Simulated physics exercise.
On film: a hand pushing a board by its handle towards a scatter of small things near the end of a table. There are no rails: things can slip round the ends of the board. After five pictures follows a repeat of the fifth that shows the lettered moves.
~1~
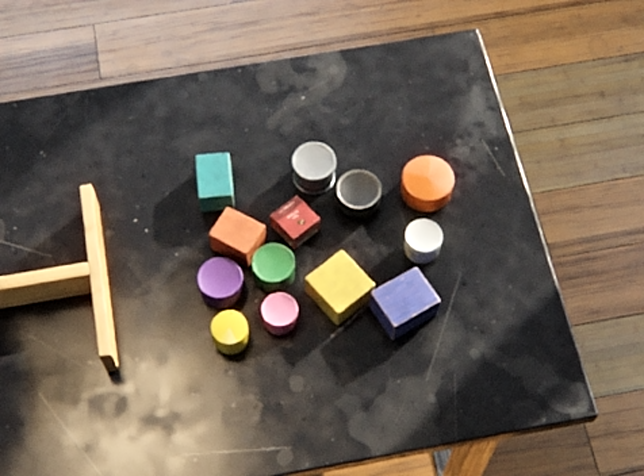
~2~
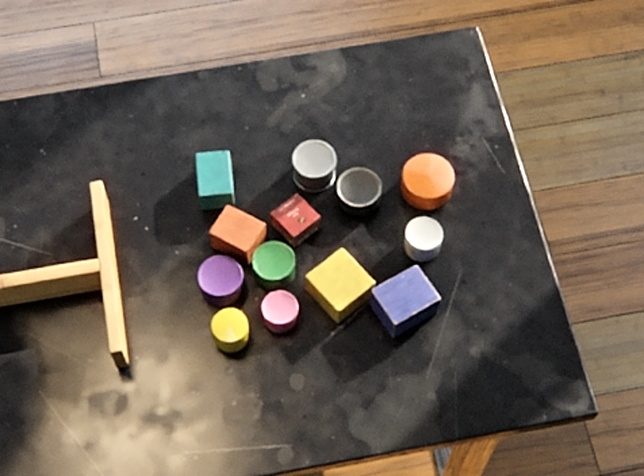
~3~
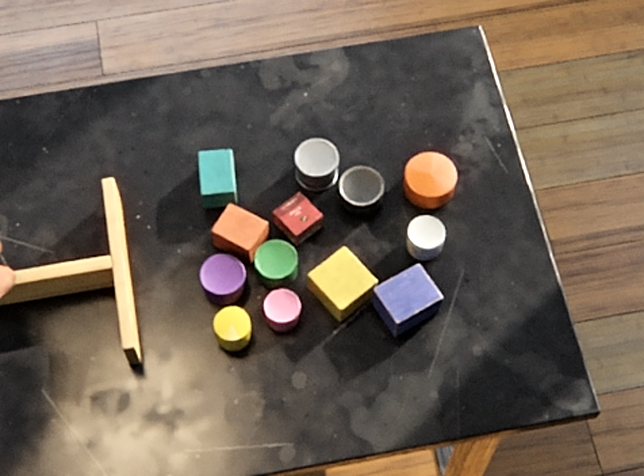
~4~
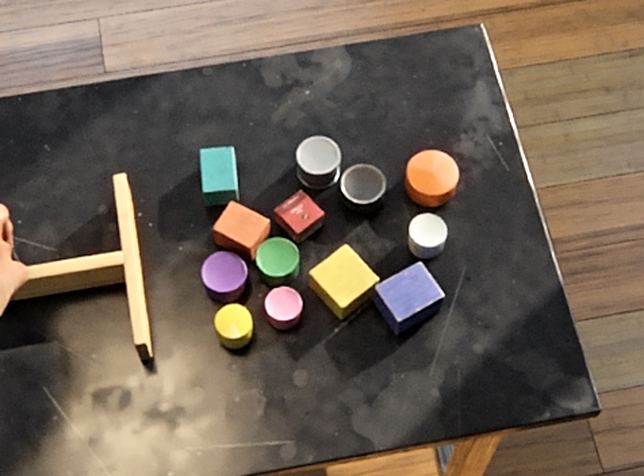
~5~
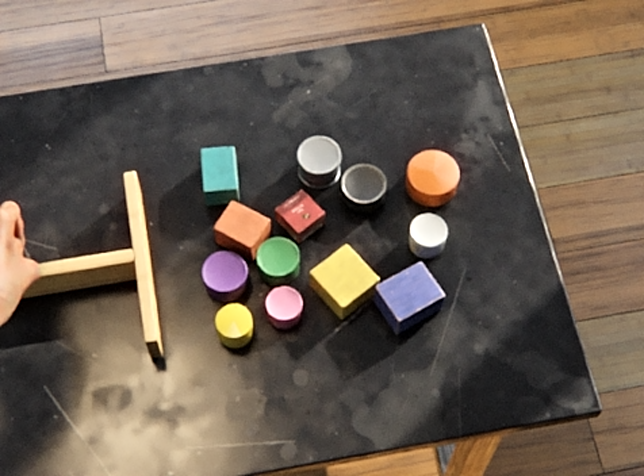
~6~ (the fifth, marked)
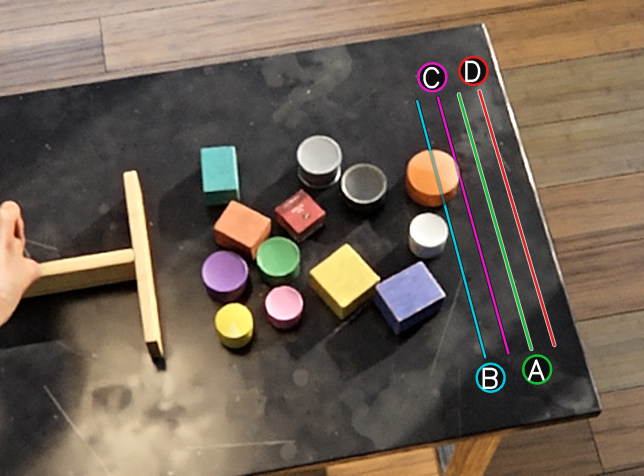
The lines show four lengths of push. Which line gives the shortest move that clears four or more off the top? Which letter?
Up to line A.
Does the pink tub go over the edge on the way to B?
By then, no.
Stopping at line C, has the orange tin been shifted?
Yes.
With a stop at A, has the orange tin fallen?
Yes.
On the marked copy, A at (493, 215); B at (449, 222); C at (471, 218); D at (515, 211).
Following A. Soon after the start, board (269, 232); yellow tin (309, 321); grey tin (322, 157).
Later, board (395, 212); white jar (499, 219); black jar (471, 139).
In the end, board (493, 195); yellow block over the edge; orange tin over the edge; five fallen.
As for the rest, B drops only two; C drops only two; D drops seven, but is farther than needed.
